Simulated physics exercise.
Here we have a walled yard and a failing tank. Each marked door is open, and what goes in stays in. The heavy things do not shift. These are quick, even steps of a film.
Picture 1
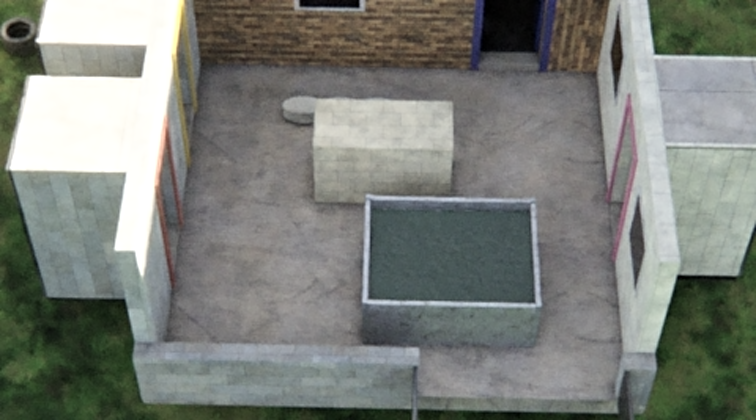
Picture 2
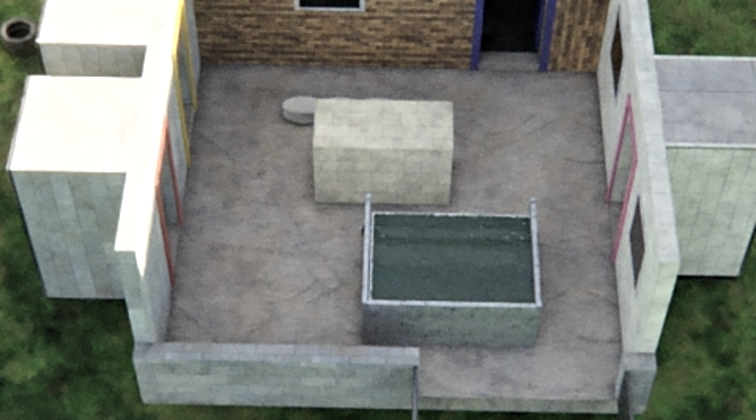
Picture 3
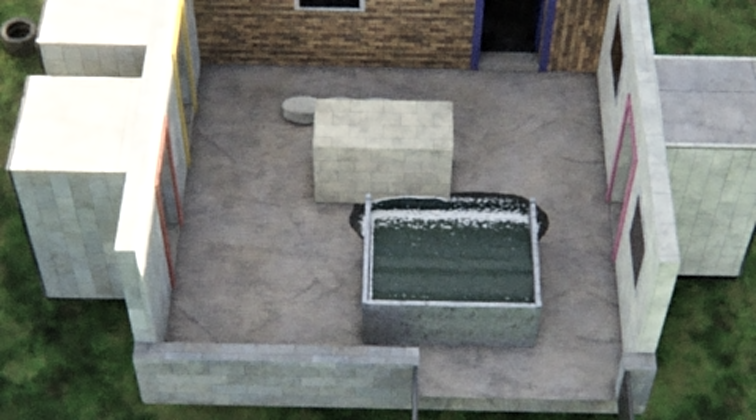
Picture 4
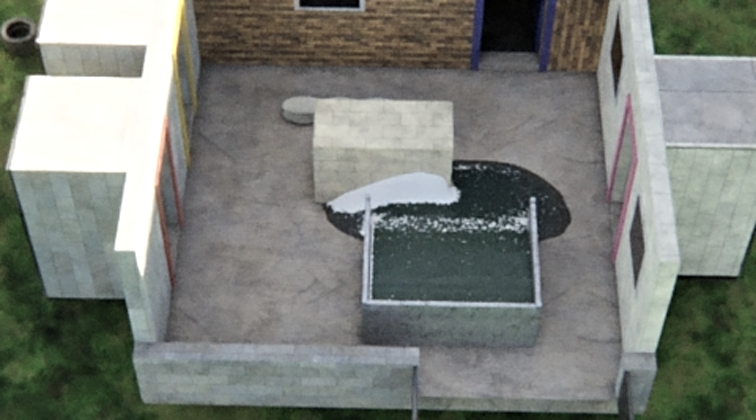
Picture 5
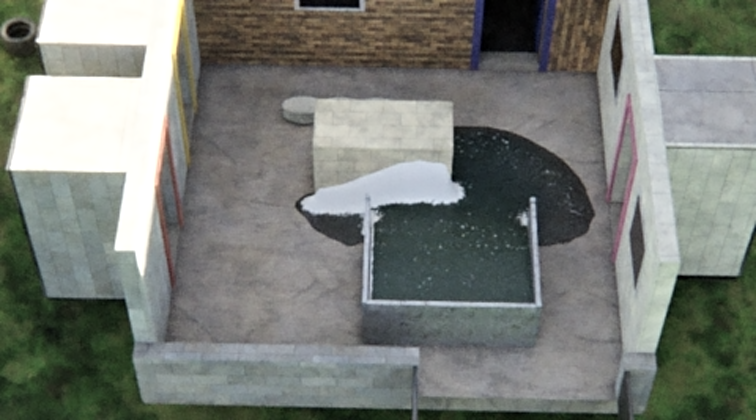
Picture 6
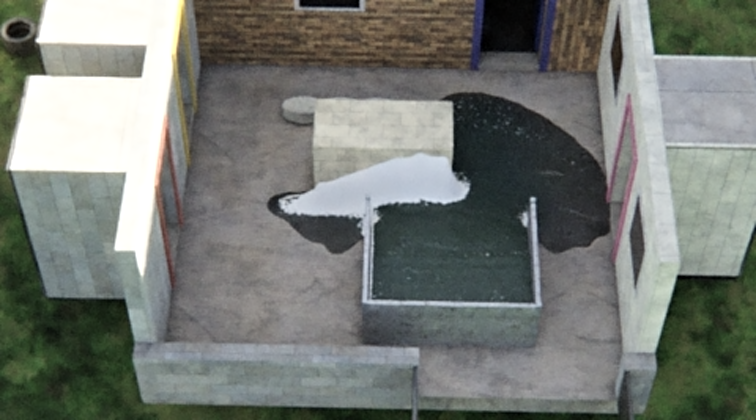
We see a walled yard with a water tank whose far side opens; dark water pours out around a pale block, foaming white against it, and spreads across the paving toward the brick wall and the right side.
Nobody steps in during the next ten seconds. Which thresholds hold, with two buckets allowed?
In the end: The yellow door admits no more than that; the red door lets in a lot; the pink door lets in a lot; the blue door lets in a lot.
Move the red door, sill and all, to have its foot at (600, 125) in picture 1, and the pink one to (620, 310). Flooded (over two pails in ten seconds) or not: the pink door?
Then: Pink door lets less in.
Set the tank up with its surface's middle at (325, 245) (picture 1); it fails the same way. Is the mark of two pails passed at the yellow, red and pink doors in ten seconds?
Yellow is over, red holds, pink takes more.
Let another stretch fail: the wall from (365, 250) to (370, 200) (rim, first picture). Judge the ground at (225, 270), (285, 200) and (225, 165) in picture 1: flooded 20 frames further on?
One after the other: Covered, flooded, wet.
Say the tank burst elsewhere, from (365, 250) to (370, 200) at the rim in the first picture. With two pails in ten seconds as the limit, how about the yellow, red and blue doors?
Then: The yellow door keeps below it, the red door is over, the blue door takes less.
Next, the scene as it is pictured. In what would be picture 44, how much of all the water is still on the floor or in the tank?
Near 86 in a hundred.
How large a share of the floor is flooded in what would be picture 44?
About 95 per cent.
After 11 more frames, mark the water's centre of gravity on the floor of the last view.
Around (440, 213).
A moment on, water covers 45 % of the floor; the yellow door not reached, the red door wet at the sill, nothing in, the pink door wet at the sill, nothing in, the blue door over two buckets in.
Next, water covers 60 % of the floor; the yellow door wet at the sill, nothing in, the red door over two buckets in, the pink door under two buckets in, the blue door far over two buckets in.
Then, water covers 75 % of the floor; the yellow door wet at the sill, nothing in, the red door over two buckets in, the pink door over two buckets in, the blue door far over two buckets in.
Later, water covers 95 % of the floor; the yellow door wet at the sill, nothing in, the red door over two buckets in, the pink door over two buckets in, the blue door far over two buckets in.
In the end, water covers 95 % of the floor; the yellow door wet at the sill, nothing in, the red door over two buckets in, the pink door over two buckets in, the blue door far over two buckets in.
